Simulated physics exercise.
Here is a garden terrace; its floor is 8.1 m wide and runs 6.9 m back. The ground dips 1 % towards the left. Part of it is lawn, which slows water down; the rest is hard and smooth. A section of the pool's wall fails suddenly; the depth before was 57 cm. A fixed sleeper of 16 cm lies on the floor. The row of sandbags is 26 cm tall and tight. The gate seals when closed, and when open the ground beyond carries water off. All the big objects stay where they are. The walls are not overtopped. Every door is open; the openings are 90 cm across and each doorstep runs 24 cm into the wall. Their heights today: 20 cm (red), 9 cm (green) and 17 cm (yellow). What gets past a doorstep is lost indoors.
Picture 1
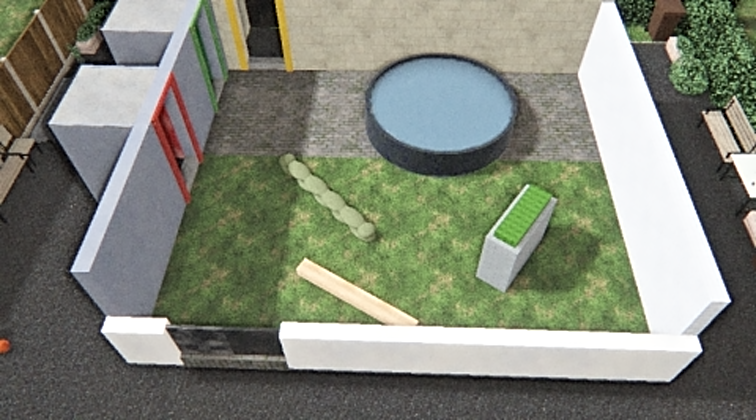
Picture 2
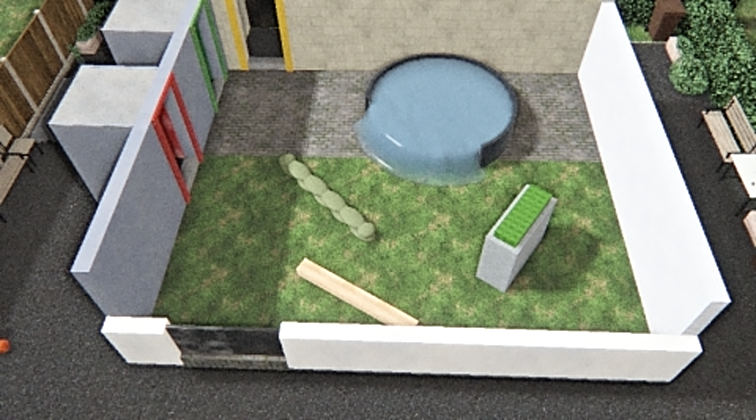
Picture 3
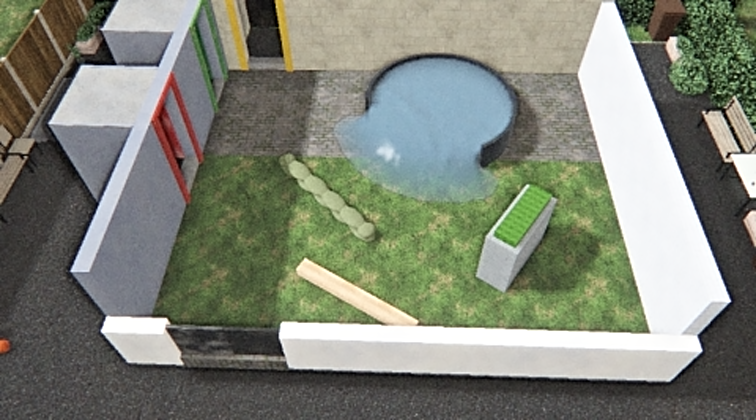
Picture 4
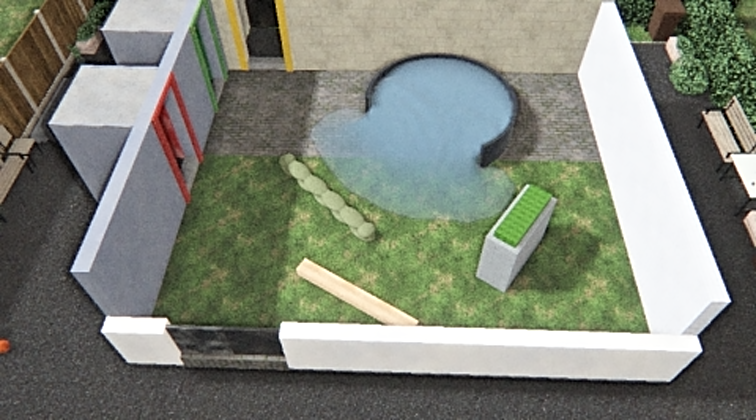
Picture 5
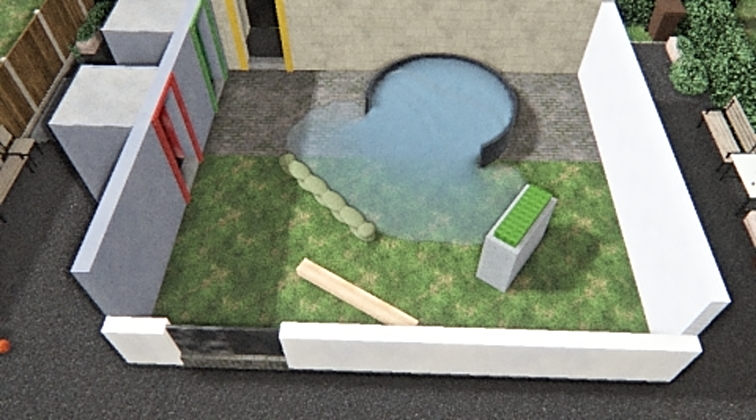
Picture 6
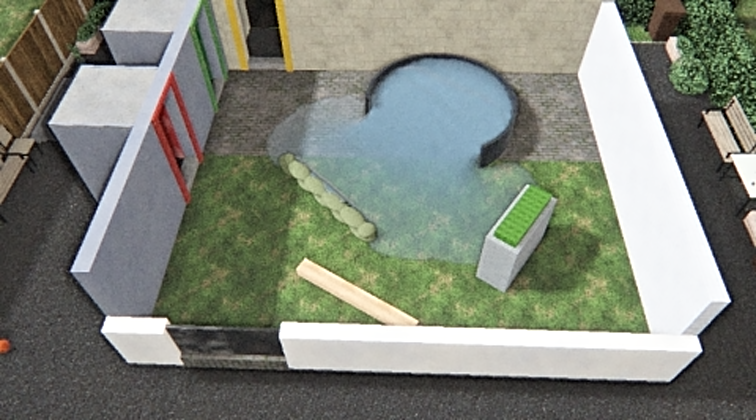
In a walled garden terrace with a lawn and paving, a round, dark-sided pool sits full and still near the back wall. Its front side opens and water pours out onto the paving and grass, then fans wider to the left and forward, reaching the bushy hedge and the grass-topped block.
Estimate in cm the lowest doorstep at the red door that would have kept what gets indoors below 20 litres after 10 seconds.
Close to 6 cm is just enough.
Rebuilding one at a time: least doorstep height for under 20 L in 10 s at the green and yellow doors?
About 15 cm at green and 14.0 cm at yellow.
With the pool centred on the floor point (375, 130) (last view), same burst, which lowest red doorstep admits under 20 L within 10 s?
Then roughly 14.5 cm.
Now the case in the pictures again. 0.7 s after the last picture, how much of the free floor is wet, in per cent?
Near 35 per cent is wet.
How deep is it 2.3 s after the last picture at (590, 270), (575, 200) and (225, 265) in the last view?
About 0, 2 and 0 cm.
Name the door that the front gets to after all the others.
It is the yellow one.
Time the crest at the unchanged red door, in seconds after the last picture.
At about 8.5 s.
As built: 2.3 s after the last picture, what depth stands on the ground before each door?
Depths in cm: Red 7, green 14, yellow 6.
Then, 0.7 s after the last picture water covers 35 % of the floor, deepest (36 cm) near (322, 183); it has not reached the red door.
Then, 2.3 s after the last picture water covers 55 % of the floor, deepest (30 cm) near (339, 198); 7 cm at the red door, 0 litres in over its 20 cm doorstep.
Then, 9.3 s after the last picture water covers 95 % of the floor, deepest (13 cm) near (508, 74); 10 cm at the red door, 0 litres in over its 20 cm doorstep.
At the red door as built, the water peaked near 11 cm, 8.5 s after the last picture.
With a doorstep of 5 cm, 35 litres would have come in within the 10 s; with 7 cm, 13 litres. So under 20 litres takes about 6 cm.
